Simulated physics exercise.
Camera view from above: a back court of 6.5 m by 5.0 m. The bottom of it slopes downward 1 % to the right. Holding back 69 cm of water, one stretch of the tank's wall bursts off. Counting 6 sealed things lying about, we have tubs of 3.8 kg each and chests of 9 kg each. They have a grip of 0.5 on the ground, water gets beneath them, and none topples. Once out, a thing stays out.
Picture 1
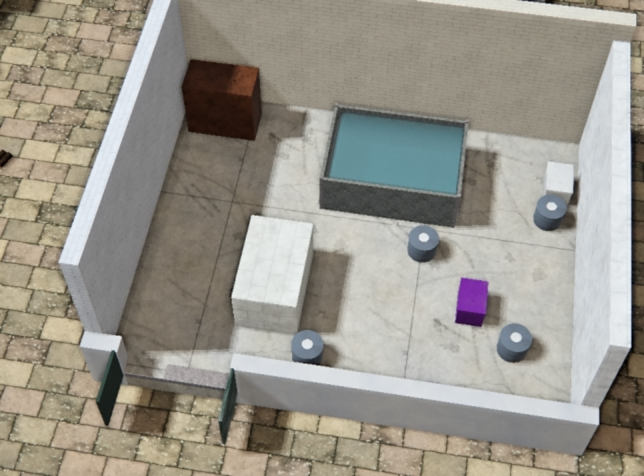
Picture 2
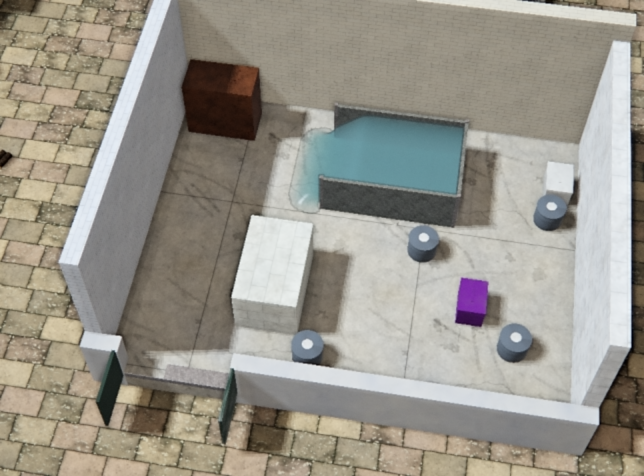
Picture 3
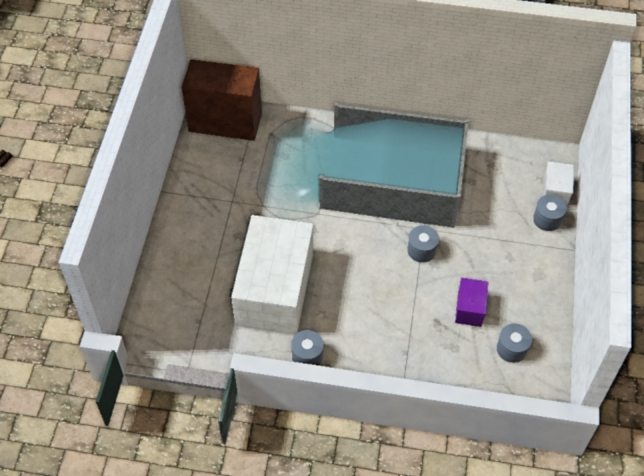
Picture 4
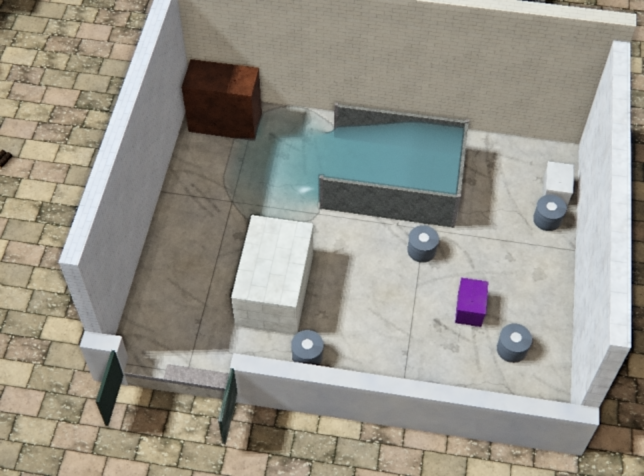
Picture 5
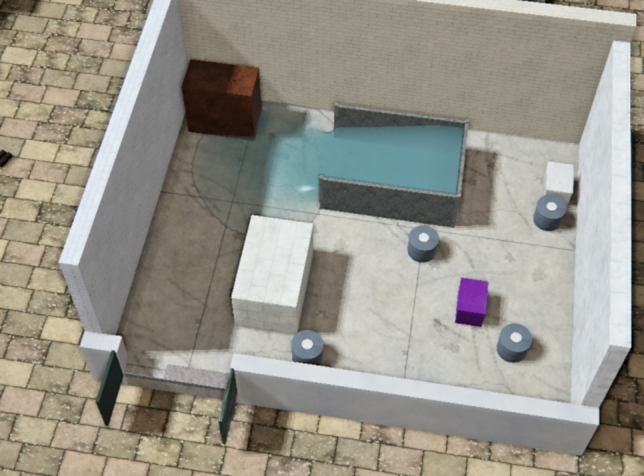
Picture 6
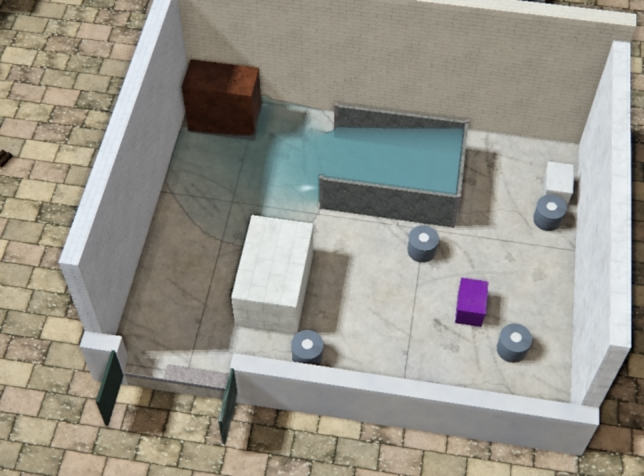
A pale-walled court with a marble floor, ringed by cobbles, is seen from above by a still camera. A dark-sided tank of blue-green water stands near the back wall, with a rust-brown block at left, a white block in front, and four grey tubs and small purple and white chests toward the right. The tank's left side opens and water spreads leftward in a thinning sheet, while the objects stay put.
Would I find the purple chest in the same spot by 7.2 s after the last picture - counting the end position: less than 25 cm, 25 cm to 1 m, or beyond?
The move is tiny.
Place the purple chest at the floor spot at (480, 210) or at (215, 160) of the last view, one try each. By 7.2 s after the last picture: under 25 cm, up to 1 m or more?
I'd expect that it remains where it was first and gets borne away second.
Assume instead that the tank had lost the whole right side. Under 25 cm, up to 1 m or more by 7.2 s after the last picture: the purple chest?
After that, the purple chest is washed away.
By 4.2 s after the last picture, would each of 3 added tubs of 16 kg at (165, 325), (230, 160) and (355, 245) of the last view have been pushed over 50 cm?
Respectively: Greater, greater, smaller.
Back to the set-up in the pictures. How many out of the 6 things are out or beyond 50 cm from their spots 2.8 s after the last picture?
By my reckoning, 0.
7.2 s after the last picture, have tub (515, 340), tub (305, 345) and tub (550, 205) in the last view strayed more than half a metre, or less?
Item by item, they came out below the mark, below the mark and above the mark.
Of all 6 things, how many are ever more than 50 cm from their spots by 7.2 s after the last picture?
That adds up to 3.
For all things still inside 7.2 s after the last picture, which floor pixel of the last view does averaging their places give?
They average out to somewhere around (463, 312).
Then, 0.9 s after the last picture the purple chest is near (473, 295), 0.0 m from its start, aground; 0 of 6 are out; 0 afloat.
Then, 2.8 s after the last picture the purple chest is near (473, 295), 0.0 m from its start, aground; 0 of 6 are out; 0 afloat.
Then, 4.8 s after the last picture the purple chest is near (473, 295), 0.0 m from its start, aground; 0 of 6 are out; 0 afloat.
Then, 7.2 s after the last picture the purple chest is near (473, 296), 0.0 m from its start, aground; 0 of 6 are out; 3 afloat.
